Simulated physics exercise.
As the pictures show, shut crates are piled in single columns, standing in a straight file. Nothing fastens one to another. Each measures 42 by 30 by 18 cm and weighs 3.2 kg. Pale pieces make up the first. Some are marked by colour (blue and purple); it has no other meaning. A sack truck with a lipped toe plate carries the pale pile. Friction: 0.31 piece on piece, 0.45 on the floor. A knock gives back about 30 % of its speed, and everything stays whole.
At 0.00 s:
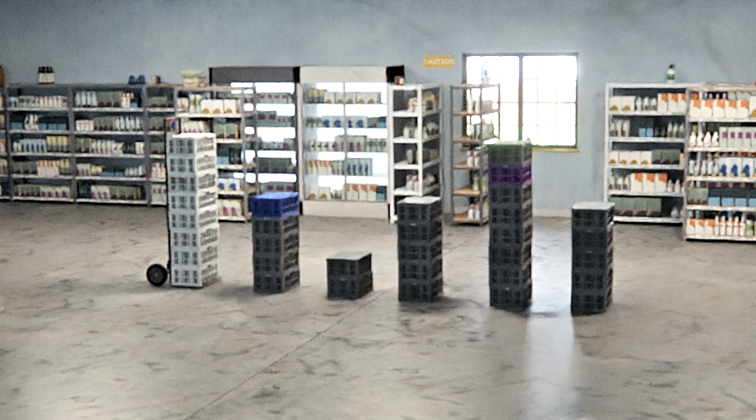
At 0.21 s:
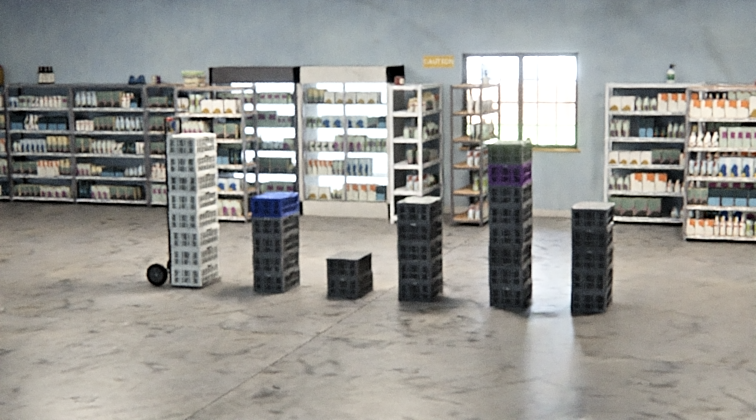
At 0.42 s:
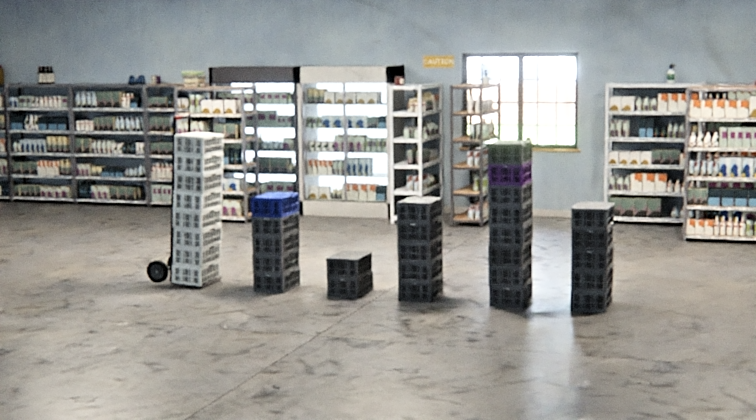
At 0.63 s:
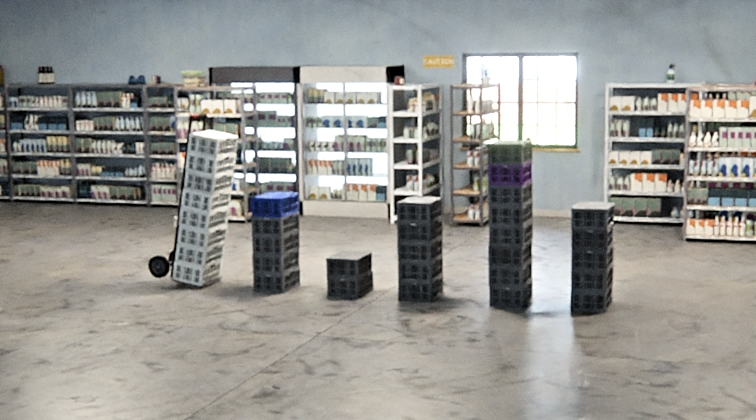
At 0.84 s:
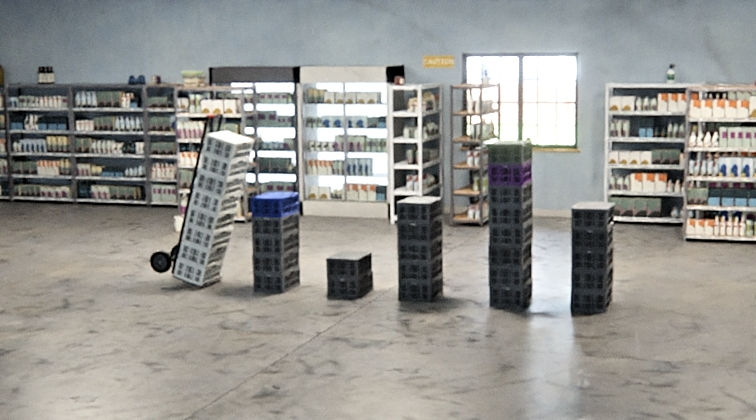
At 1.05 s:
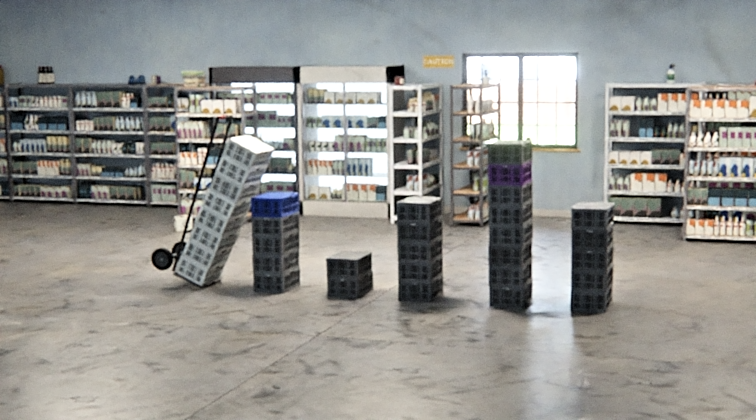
In a storeroom, a sack truck tilts its tall pale crate stack to the right.
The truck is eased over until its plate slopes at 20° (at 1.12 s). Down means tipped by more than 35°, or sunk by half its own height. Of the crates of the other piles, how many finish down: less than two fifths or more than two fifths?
The part is less than two fifths.
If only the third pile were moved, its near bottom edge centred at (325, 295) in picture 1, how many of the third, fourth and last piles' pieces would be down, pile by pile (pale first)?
Then third 1, fourth 0, last 0.
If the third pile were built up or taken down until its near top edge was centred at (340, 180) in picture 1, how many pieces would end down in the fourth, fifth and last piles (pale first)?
In that case fourth 2, fifth 0, last 0.
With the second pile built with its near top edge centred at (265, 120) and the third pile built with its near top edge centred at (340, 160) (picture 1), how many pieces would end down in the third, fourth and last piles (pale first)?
Then third 7, fourth 5, last 4.
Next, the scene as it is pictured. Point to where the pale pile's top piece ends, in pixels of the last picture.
Near (397, 267).
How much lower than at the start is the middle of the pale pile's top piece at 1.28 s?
Roughly 20 cm.
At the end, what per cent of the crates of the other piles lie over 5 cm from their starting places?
It is 35 per cent.
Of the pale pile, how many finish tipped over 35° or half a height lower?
7 pale pieces.
Around 1.28 s, 8 of the pale pile down; none of the 25 other crates down, 2 disturbed; blue crate displaced 7 cm.
Around 1.66 s, 8 of the pale pile down; none of the 25 other crates down, 5 disturbed; blue crate tipped 8°.
Around 2.06 s, 7 of the pale pile down; 4 of the 25 other crates down; blue crate tipped 39°, 27 cm lower.
Finally (3.1 s), 7 of the pale pile down; 4 of the 25 other crates down; blue crate tipped 49°, 30 cm lower; purple crate unmoved. That is 16 per cent. Seen by the last camera, middles, blue crate near (376, 242), purple crate near (510, 172).
